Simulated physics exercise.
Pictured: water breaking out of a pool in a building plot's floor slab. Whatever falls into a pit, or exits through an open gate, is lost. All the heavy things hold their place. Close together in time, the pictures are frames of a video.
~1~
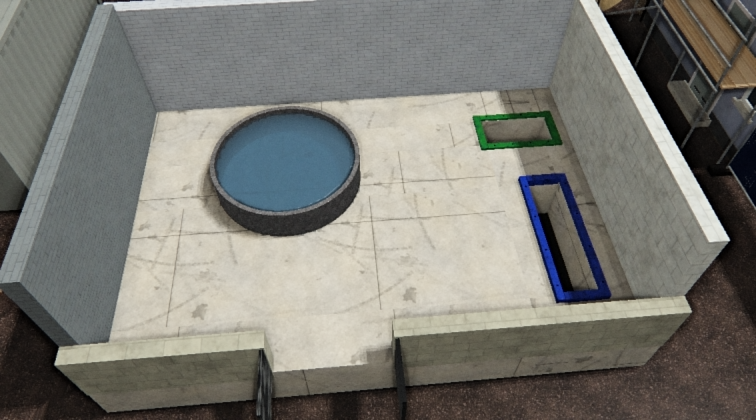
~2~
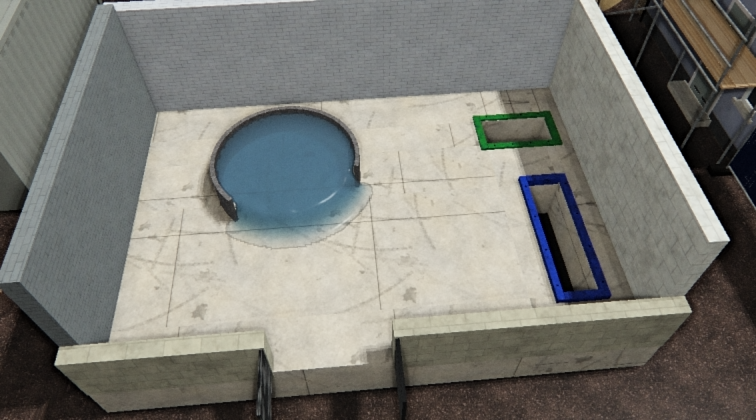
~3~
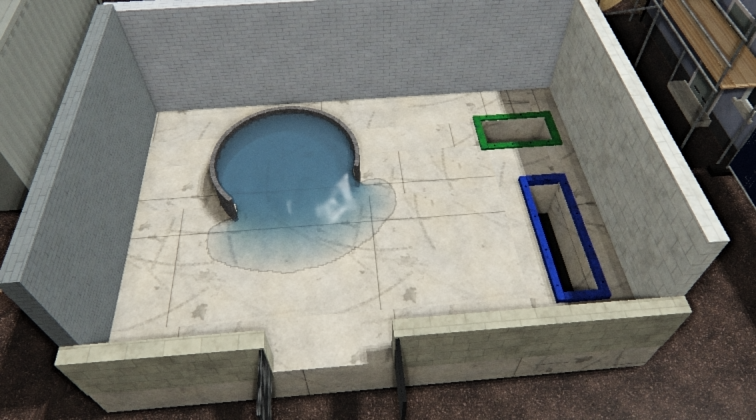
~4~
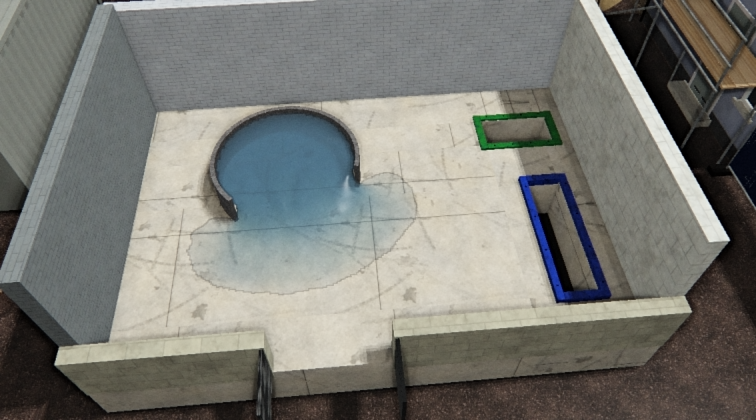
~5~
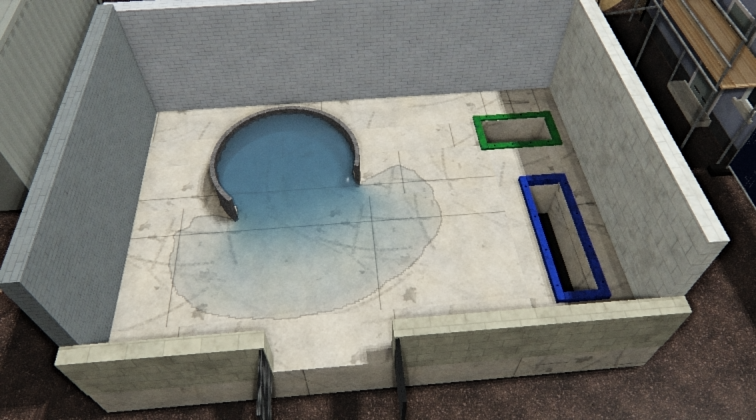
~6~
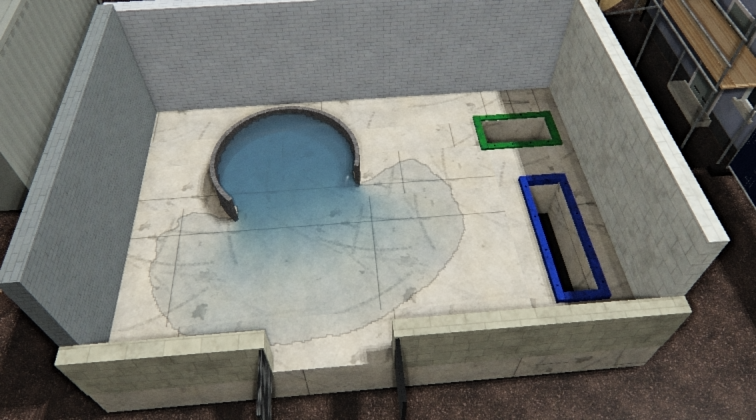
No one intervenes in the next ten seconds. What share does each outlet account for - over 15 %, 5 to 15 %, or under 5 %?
The gate will capture a heavy share beyond fifteen per cent, the green pit will capture a light share below five per cent, the blue pit will capture a light share below five per cent.
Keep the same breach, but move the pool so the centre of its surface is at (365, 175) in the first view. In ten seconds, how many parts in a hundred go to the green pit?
So the green pit gets 4 in a hundred.
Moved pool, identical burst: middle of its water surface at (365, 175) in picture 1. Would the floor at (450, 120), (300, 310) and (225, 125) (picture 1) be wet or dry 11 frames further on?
In sequence: Unflooded, next inundated, then unflooded.
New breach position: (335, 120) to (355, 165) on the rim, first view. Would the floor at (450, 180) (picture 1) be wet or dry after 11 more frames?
Result - sodden.
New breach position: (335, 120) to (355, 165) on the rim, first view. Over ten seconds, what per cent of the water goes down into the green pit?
In percent, green takes 30.
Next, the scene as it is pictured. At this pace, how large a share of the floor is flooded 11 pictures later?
Estimate: Near 45 %.
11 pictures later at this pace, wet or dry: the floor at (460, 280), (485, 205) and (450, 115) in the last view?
Taking them in the order given: Swamped, then swamped, then spared.
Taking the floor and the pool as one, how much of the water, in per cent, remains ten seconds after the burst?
I make it 60 per cent.
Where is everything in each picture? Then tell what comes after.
In the first picture, still water in the round pool at (286, 160).
In the second picture, the front is at (367, 190), out from the gap at (307, 224).
In the third picture, water pours out at (307, 225) and has run to (385, 186).
In the fourth picture, water pours out at (307, 226) and has run to (404, 187).
In the fifth picture, the front is at (426, 189), out from the gap at (307, 226).
In the sixth picture, water pours out at (307, 226) and has run to (444, 190).
A moment on, water covers 45 % of the floor; the gate 2 %, the green pit 0 %, the blue pit 0 %.
Next, water covers 45 % of the floor; the gate 10 %, the green pit 0 %, the blue pit 0 %.
Then, water covers 55 % of the floor; the gate 22 %, the green pit 0 %, the blue pit 0 %.
Later, water covers 80 % of the floor; the gate 31 %, the green pit 1 %, the blue pit 1 %.
In the end, water covers 95 % of the floor; the gate 38 %, the green pit 1 %, the blue pit 1 %.
